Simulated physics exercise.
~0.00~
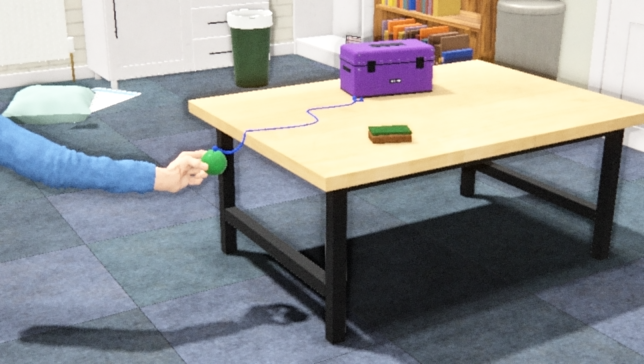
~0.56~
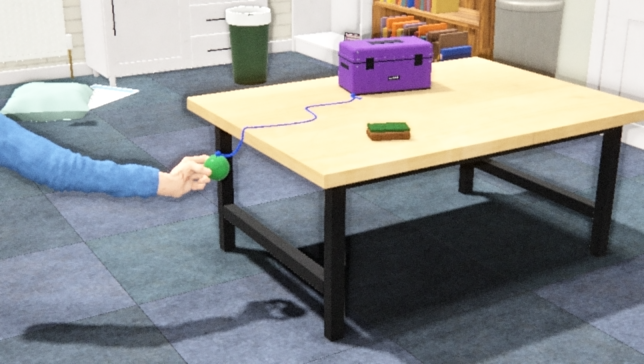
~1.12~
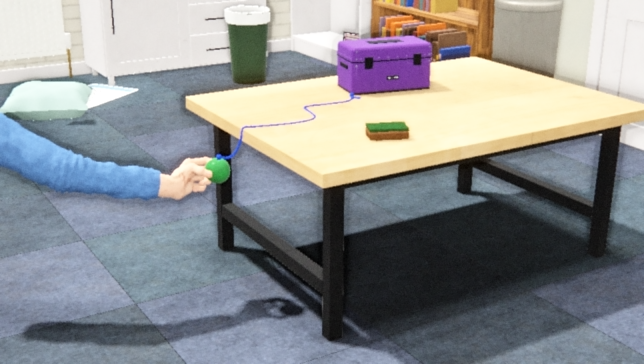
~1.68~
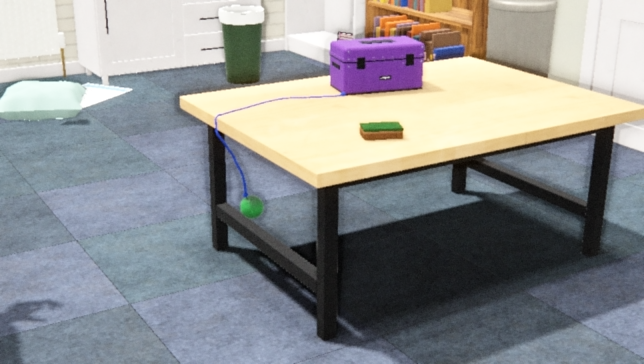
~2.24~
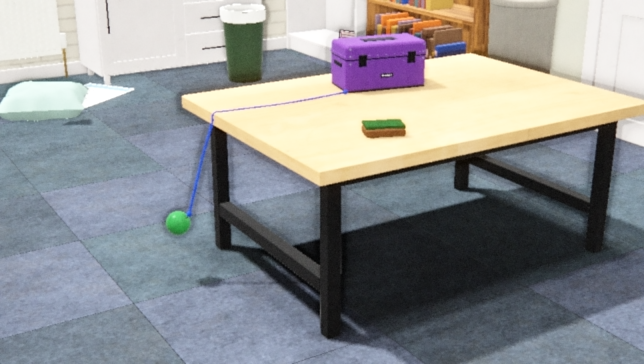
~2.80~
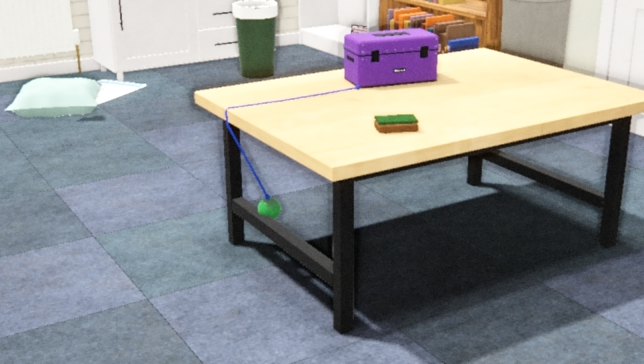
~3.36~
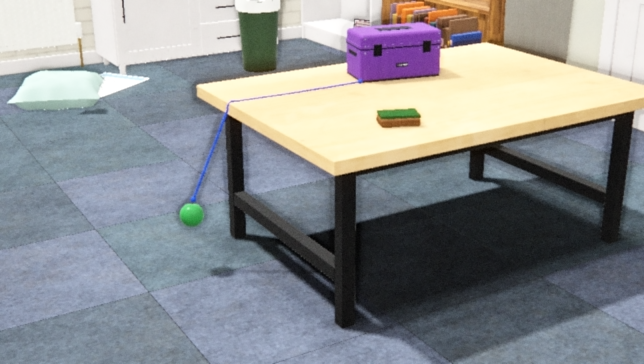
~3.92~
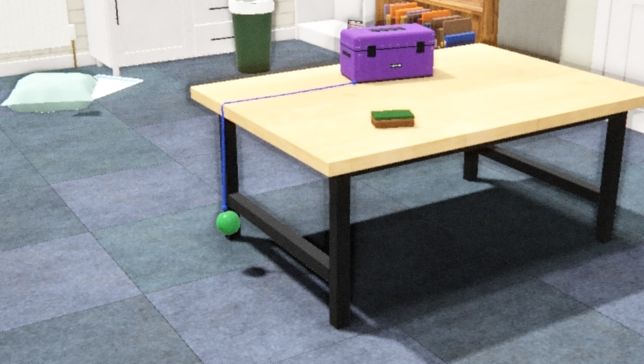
Green ball on a blue cord tied to a purple toolbox, released by a hand and swinging beside a table, the toolbox staying put.
